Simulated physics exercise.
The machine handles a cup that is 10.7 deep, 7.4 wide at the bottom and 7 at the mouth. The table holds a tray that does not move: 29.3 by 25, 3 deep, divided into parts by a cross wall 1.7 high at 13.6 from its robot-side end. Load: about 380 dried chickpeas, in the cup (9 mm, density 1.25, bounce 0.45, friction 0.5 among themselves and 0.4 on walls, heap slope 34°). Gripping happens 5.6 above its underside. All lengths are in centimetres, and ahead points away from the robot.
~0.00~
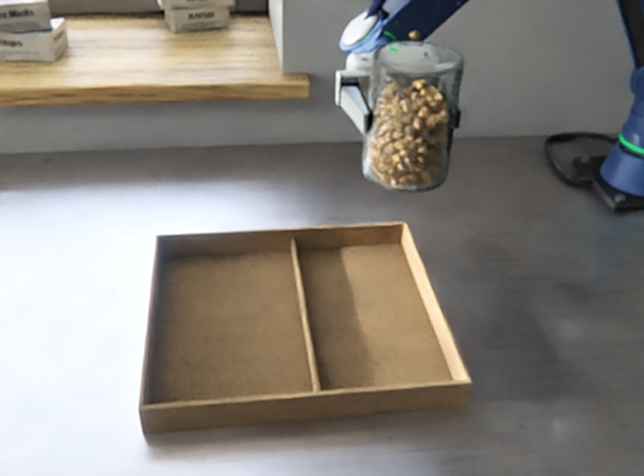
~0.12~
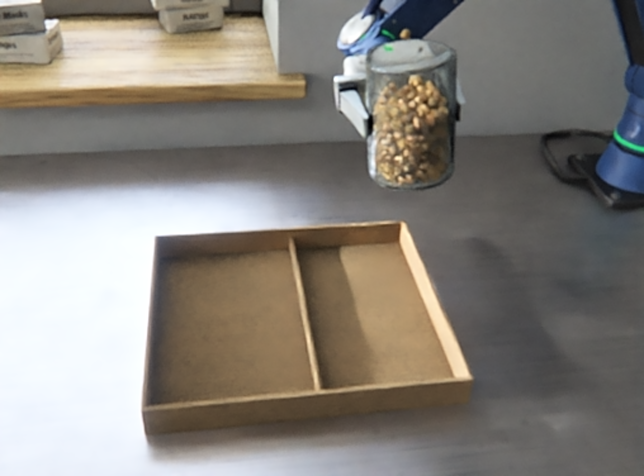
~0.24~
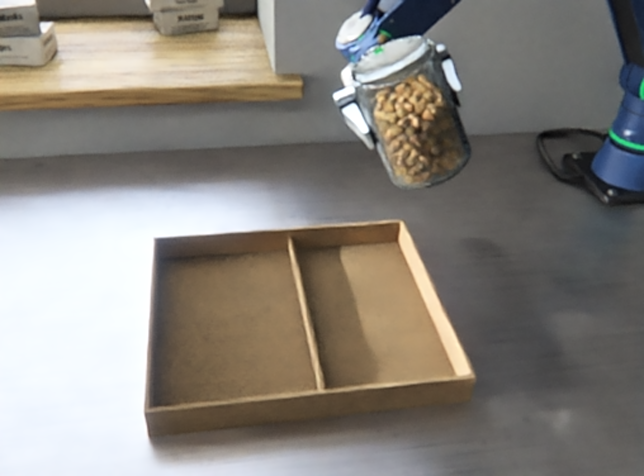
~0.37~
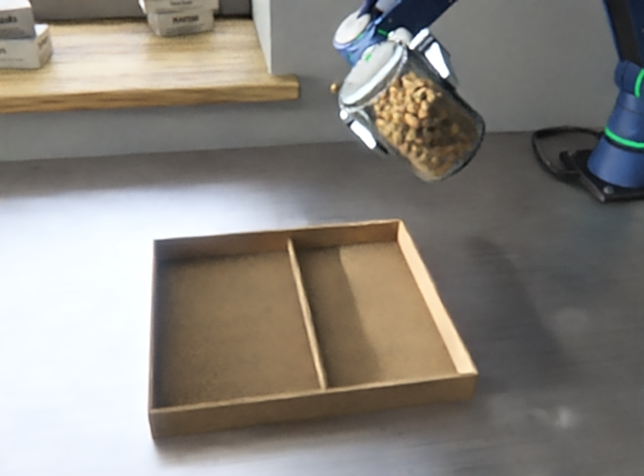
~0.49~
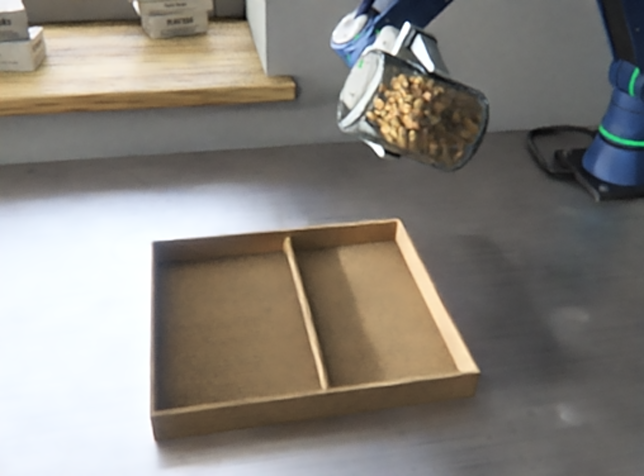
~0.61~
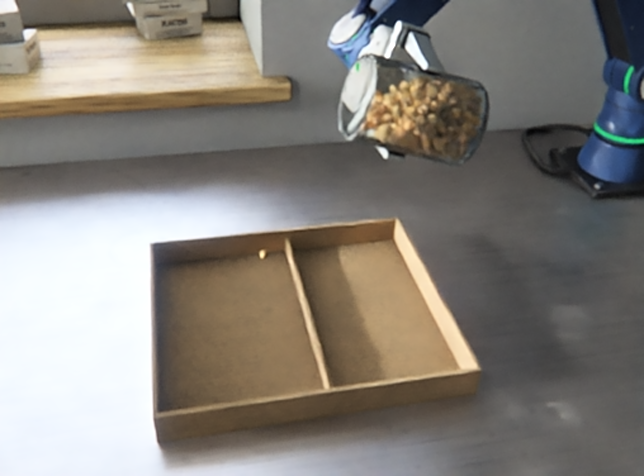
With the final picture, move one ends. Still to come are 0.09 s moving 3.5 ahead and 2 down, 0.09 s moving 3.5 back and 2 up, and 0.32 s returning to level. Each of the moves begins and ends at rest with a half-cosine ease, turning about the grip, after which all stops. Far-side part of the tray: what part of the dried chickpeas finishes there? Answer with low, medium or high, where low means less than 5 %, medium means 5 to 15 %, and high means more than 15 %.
Medium.
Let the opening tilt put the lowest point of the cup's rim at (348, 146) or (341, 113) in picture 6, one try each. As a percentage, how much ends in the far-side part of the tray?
About 25 and 0 per cent.
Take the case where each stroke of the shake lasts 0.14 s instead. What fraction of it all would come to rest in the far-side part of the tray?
It would come to roughly 0 %.
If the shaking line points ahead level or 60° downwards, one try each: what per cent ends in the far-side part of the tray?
I'd say close to 20 percent for the first and close to 0 percent for the second.
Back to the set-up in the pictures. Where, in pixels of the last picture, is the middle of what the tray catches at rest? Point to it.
I'd put it at roughly (236, 329).
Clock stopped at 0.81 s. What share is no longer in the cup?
Near 0 in a hundred parts have gone so far.
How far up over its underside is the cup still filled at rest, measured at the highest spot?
Around 7.5 cm up.
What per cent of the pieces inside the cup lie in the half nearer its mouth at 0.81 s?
40 %.
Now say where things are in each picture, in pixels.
In the first picture, cup middle at (411, 119), level; upper third of the load around (410, 116), from x 370 to 445, top at y 35; 384 in the cup.
In the second picture, cup middle at (411, 117), tilted 7° forward; upper third of the load around (413, 113), from x 375 to 445, top at y 35.
In the third picture, cup middle at (412, 115), tilted 25° forward; upper third of the load around (419, 112), from x 375 to 460, top at y 40.
In the fourth picture, cup middle at (413, 113), tilted 47° forward; upper third of the load around (428, 106), from x 335 to 475, top at y 80; 383 in the cup, 1 in flight or on a rim.
In the fifth picture, cup middle at (413, 112), tilted 65° forward; upper third of the load around (432, 98), from x 290 to 475, top at y 80; 383 in the cup, 1 in the far-side part.
In the sixth picture, cup middle at (413, 111), tilted 72° forward; upper third of the load around (436, 98), from x 265 to 475, top at y 80; 383 in the cup, 1 in the far-side part.
By 0.81 s, tilted 71° forward, highest piece 27 above the table; 378 in the cup, 1 in the far-side part, 5 in flight or on a rim.
By 1.01 s, tilted 16° forward, highest piece 28 above the table; 350 in the cup, 26 in the far-side part, 1 in the robot-side part, 7 in flight or on a rim.
By 1.31 s, level, highest piece 26 above the table; 350 in the cup, 31 in the far-side part, 2 on the table or floor, 1 in the robot-side part.
By 2.36 s, level, highest piece 26 above the table; 350 in the cup, 31 in the far-side part, 2 on the table or floor, 1 in the robot-side part.
Final count, 350 in the cup, 31 in the far-side part, 2 on the table or floor, 1 in the robot-side part. That is 8 % in the far-side part of the tray.
